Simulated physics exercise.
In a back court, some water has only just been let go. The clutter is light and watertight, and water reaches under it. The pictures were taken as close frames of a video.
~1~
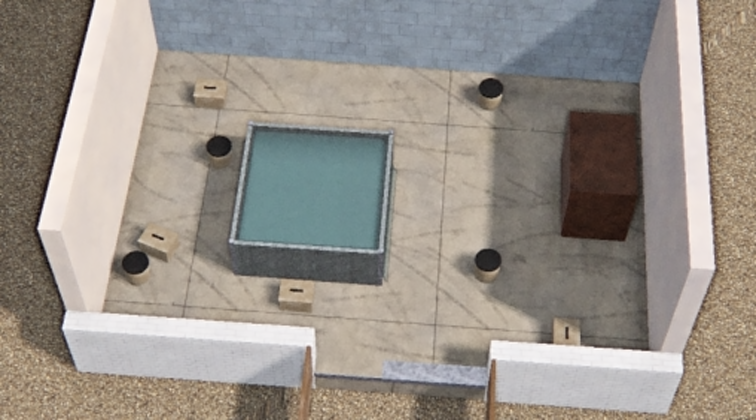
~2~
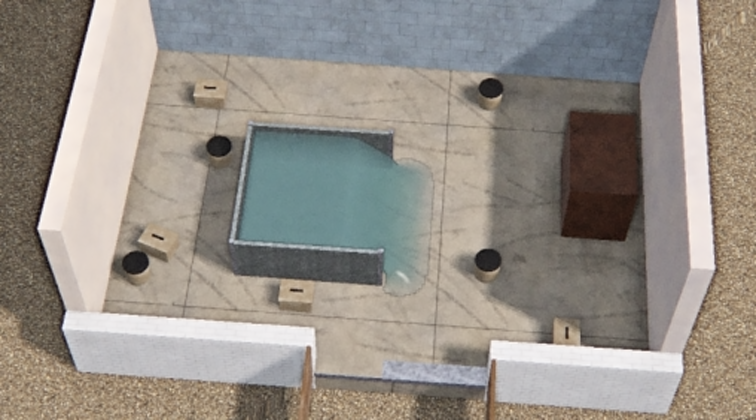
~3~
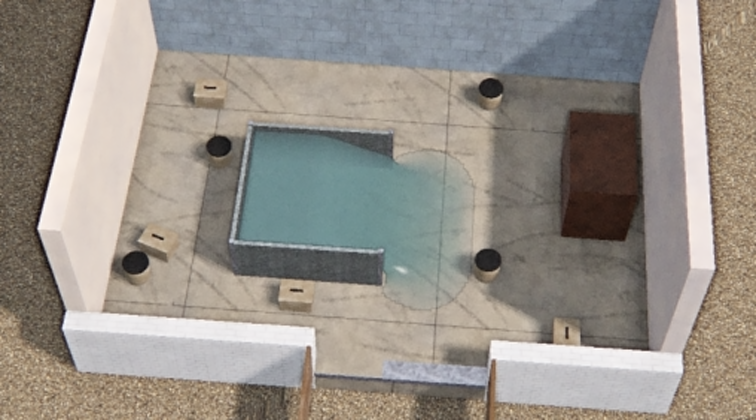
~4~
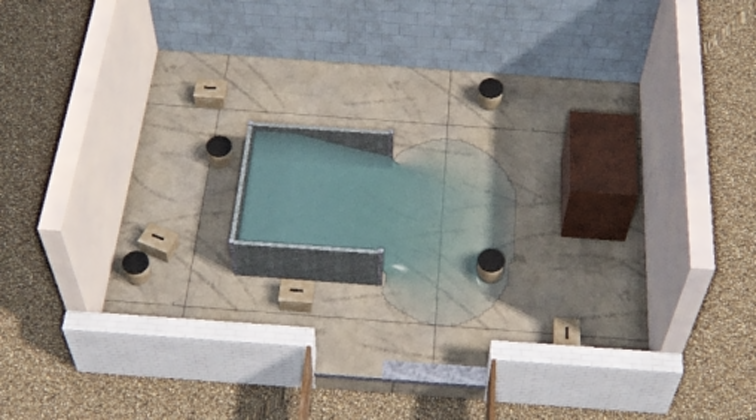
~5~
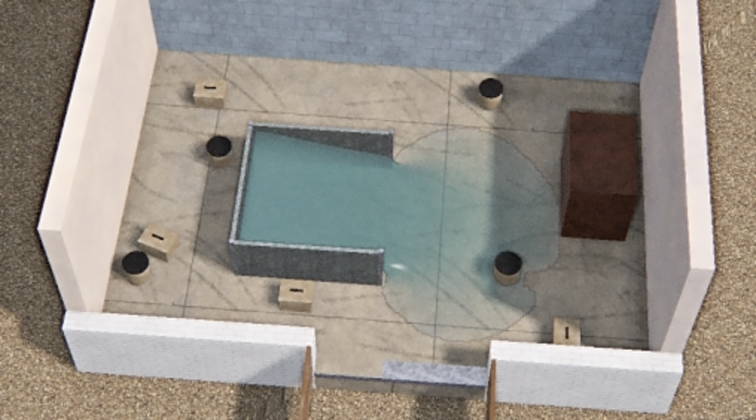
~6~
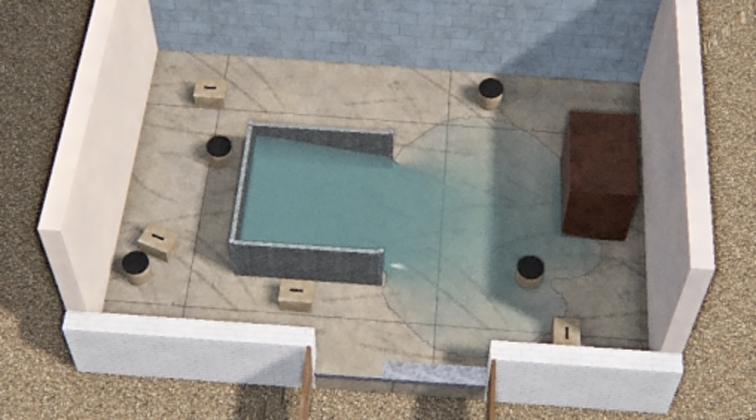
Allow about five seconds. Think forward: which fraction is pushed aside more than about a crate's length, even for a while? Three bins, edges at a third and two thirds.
Counting the far movers, it's in the middle - a third to two thirds.
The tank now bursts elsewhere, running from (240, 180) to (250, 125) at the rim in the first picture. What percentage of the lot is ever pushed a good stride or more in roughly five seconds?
Close to 80 in a hundred.
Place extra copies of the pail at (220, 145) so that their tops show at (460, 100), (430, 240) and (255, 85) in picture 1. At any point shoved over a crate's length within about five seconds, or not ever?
Displaced, displaced, stays put.
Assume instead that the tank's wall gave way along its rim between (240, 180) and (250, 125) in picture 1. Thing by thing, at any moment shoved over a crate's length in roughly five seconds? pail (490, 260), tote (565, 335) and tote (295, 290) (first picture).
Working through them in order, the first not displaced that far, the second not displaced that far and the last gets shoved clear.
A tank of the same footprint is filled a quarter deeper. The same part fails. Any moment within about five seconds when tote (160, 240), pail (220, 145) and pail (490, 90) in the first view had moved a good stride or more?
Well, one by one: Not carried that far, not carried that far, carried that far.
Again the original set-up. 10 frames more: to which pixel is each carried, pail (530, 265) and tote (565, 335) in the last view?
Look for them at about (640, 312) and about (609, 334).
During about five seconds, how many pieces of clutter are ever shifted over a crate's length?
3 of them.
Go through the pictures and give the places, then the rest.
The first picture shows a pail at (488, 260), on the bottom; a pail at (135, 262) rests on the ground; 0 of 8 have shifted.
The second picture shows a pail at (488, 260) rests on the ground; a pail at (135, 262), on the bottom; 0 of 8 have shifted.
The third picture shows a pail at (488, 260) rests on the ground; a pail at (135, 262), on the bottom; 0 of 8 have shifted.
The fourth picture shows a pail at (491, 260), on the bottom, close to its start; a pail at (135, 262), on the bottom; 0 of 8 have shifted.
The fifth picture shows a pail at (508, 263) rests on the ground, close to its start; a pail at (135, 262) rests on the ground; 1 of 8 have shifted.
The sixth picture shows a pail at (531, 267), on the bottom, a stride from its start; a pail at (135, 262) rests on the ground; 1 of 8 have shifted.
A moment on, 1 of 8 are well off their spots; 0 afloat.
Next, 1 of 8 are well off their spots; 2 afloat.
Later, 2 of 8 are well off their spots; 2 afloat.
In the end, 3 of 8 are well off their spots, and 3 have been at some point; 1 afloat.
